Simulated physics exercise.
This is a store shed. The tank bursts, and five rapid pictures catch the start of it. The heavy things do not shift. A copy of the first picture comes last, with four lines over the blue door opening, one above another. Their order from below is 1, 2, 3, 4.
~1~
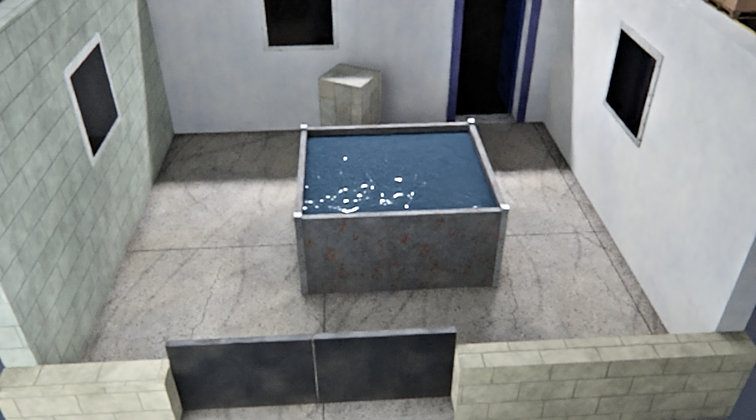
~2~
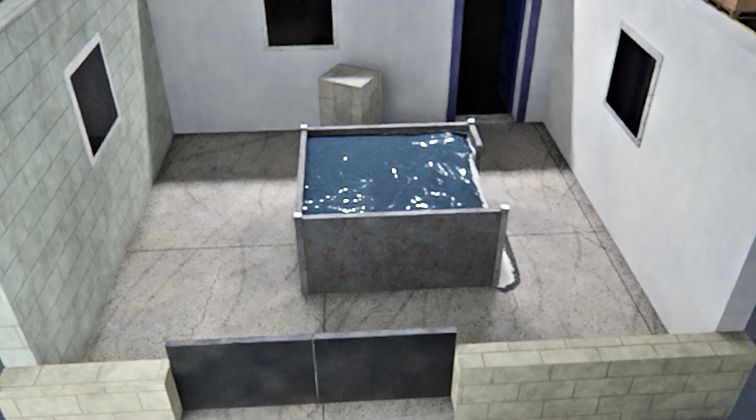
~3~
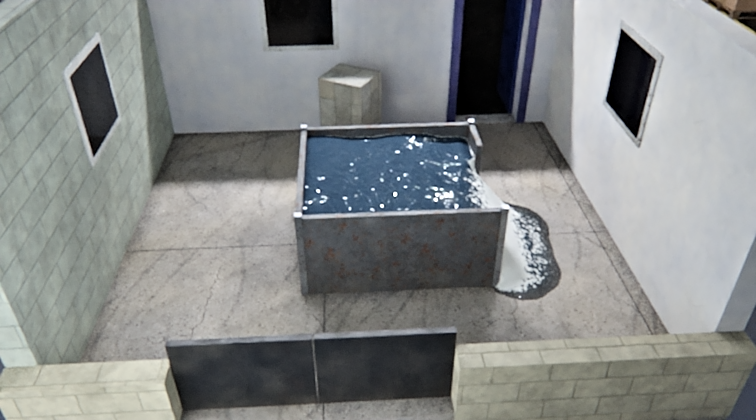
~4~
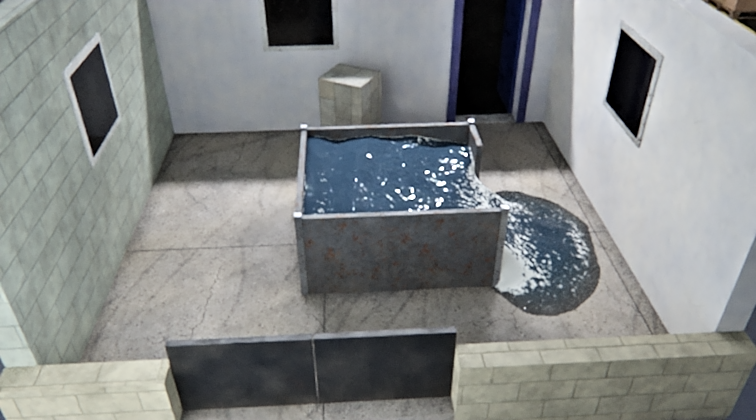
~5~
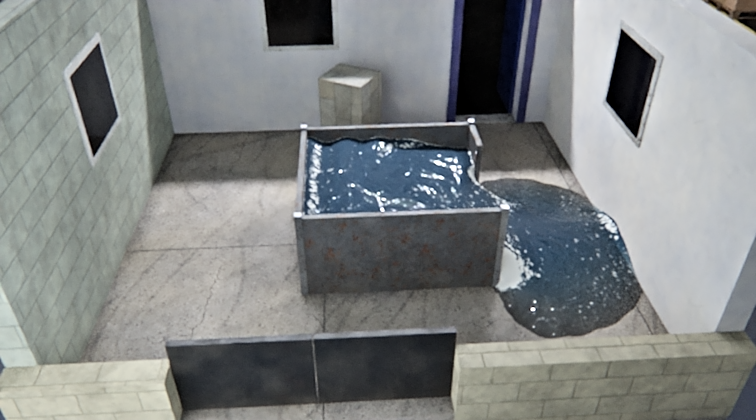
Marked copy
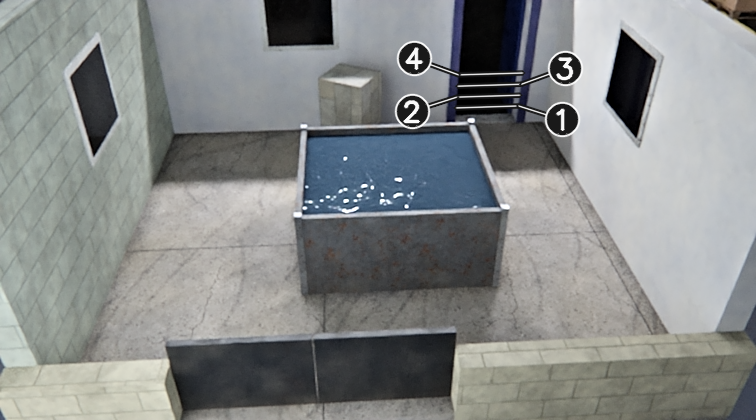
The footage shows a square tank of water in a walled yard with a shut gate and a blue doorway; its right side opens, and water pours out, spreading across the ground to the right as the tank's level drops.
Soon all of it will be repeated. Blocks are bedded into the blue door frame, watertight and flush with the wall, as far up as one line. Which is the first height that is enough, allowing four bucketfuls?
1.
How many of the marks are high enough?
All of them.
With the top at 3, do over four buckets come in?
No, not at all.
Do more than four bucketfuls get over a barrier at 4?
No, that is safe.
On the marked copy, 1 at (487, 106); 2 at (488, 96); 3 at (489, 85); 4 at (490, 73); from the bottom up 1, 2, 3, 4.
With 1, a bucket or two gets in.
With 2, nothing gets over.
With 3, nothing gets over.
With 4, nothing gets over.
